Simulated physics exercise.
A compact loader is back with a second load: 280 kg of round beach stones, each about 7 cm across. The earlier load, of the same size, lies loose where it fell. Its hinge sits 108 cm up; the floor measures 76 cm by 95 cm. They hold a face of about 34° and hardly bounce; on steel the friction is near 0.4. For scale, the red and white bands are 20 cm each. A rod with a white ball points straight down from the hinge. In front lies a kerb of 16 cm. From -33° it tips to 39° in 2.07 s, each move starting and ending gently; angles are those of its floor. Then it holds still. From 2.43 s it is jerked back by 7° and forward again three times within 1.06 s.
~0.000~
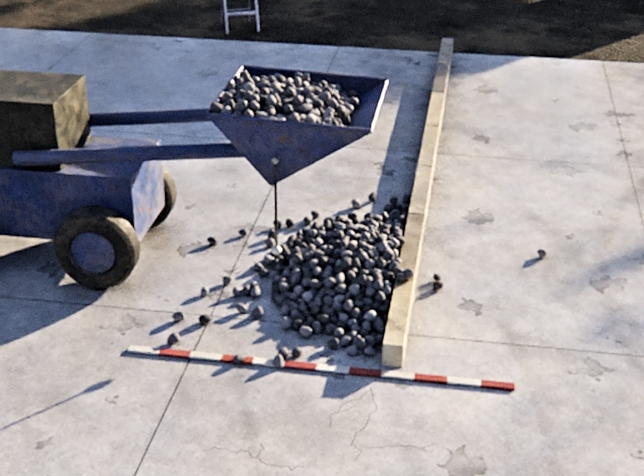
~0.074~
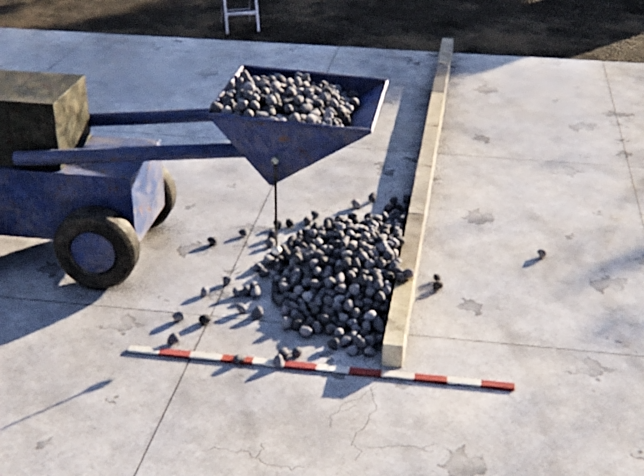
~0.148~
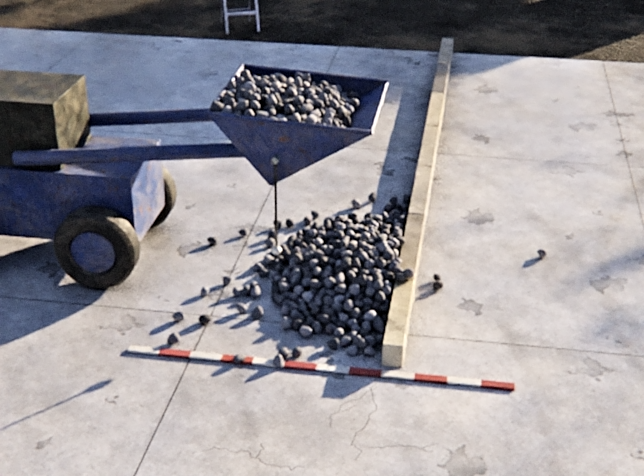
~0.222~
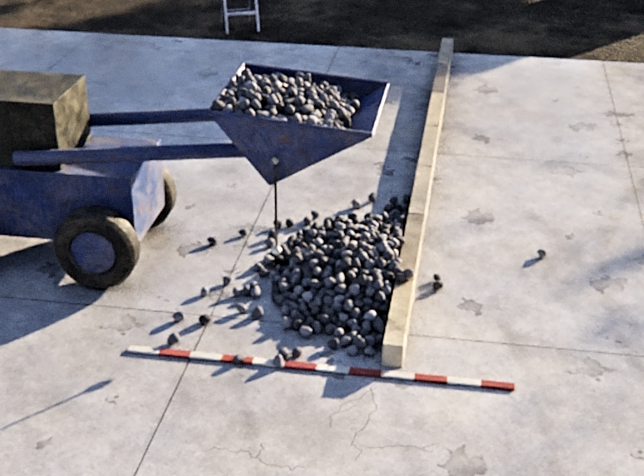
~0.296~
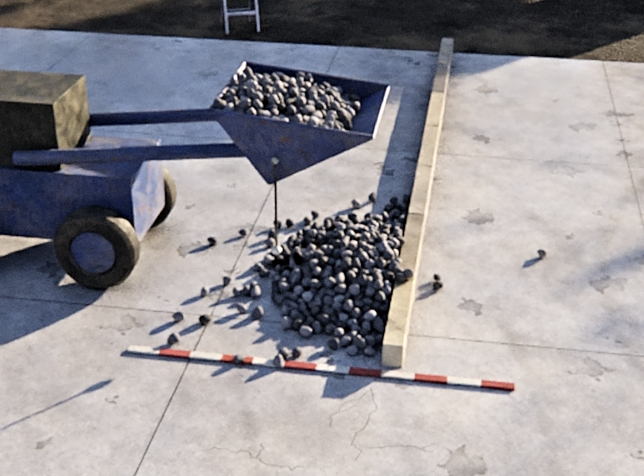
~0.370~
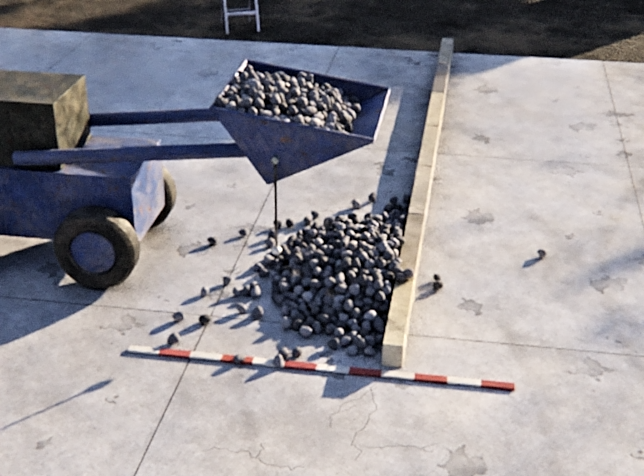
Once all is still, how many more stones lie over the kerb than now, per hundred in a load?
Roughly 52 per cent of a load more.
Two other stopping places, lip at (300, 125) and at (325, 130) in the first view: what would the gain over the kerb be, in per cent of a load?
Near 0 per cent from the first place, 10 from the second.
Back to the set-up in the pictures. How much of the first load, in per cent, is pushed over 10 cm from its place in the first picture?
Roughly 0 per cent of them.
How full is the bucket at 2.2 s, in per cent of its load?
About 10 per cent.
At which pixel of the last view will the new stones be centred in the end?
Their middle is at about (423, 266).
After 1.5 s the floor is at 28°; in per cent of one load, 85 in the bucket, 116 on this side of the kerb, 1 over the kerb; the foremost stones are at (431, 265).
After 2.2 s the floor is at 39°; in per cent of one load, 9 in the bucket, 162 on this side of the kerb, 30 over the kerb; the foremost stones are at (523, 276).
After 3.9 s the floor is at 39°; in per cent of one load, 0 in the bucket, 148 on this side of the kerb, 53 over the kerb; the foremost stones are at (610, 267).
After 6.4 s the floor is at 39°; in per cent of one load, 0 in the bucket, 148 on this side of the kerb, 53 over the kerb; the foremost stones are at (610, 267). Net gain over the kerb, 52.
